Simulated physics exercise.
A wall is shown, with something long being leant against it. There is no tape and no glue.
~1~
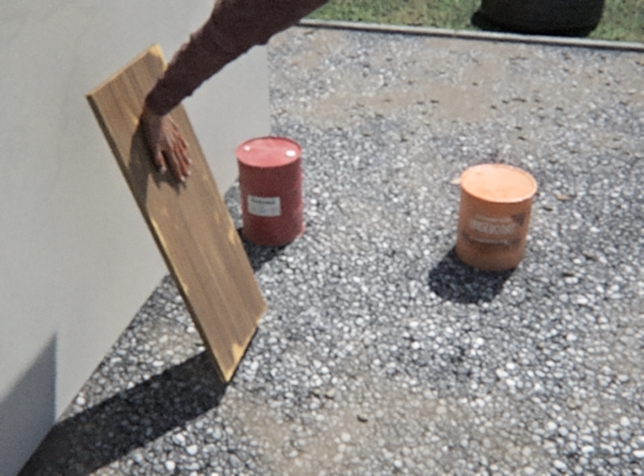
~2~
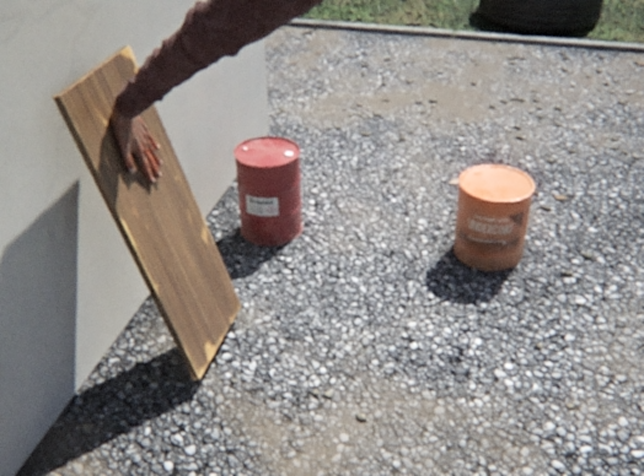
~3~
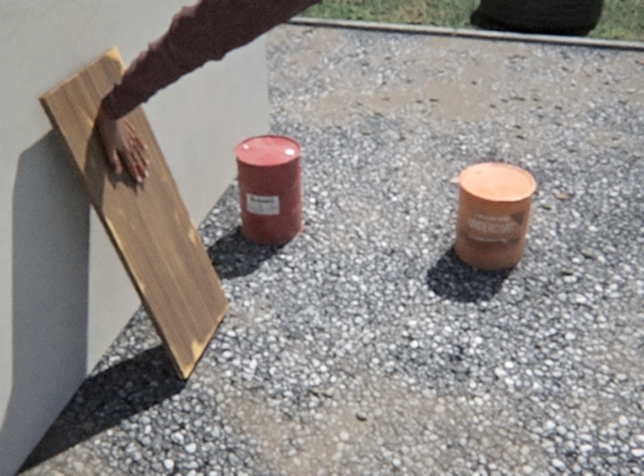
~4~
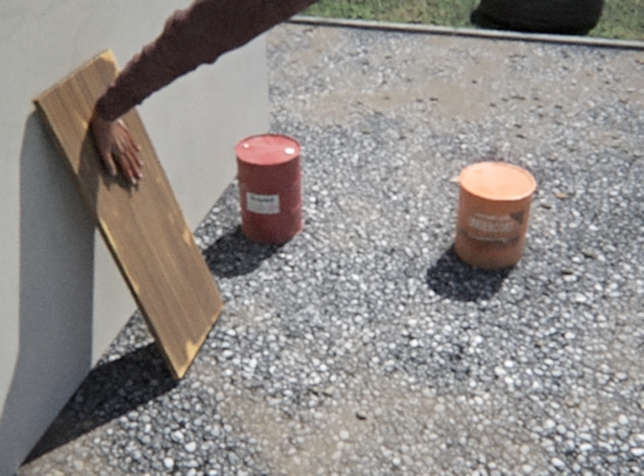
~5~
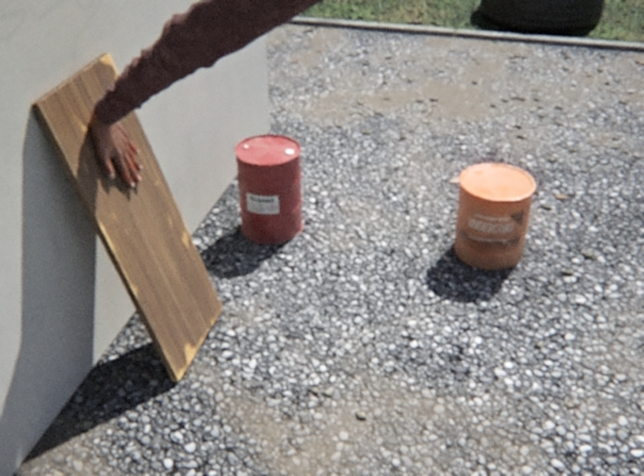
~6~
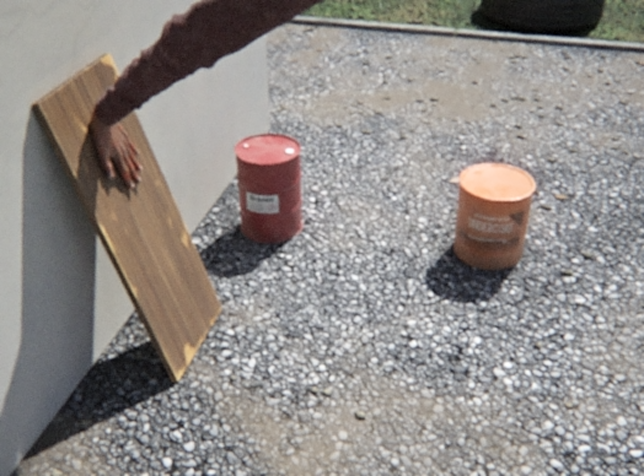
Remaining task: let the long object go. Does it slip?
No - it will stand firm.
Then, 0.20 s past the last view, nothing moves.
Then, 0.60 s past the last view, brown board resting near (142, 223).
Finally, all 3 still in place. Final places as the last picture's camera would see them, brown board near (141, 223). The board holds.
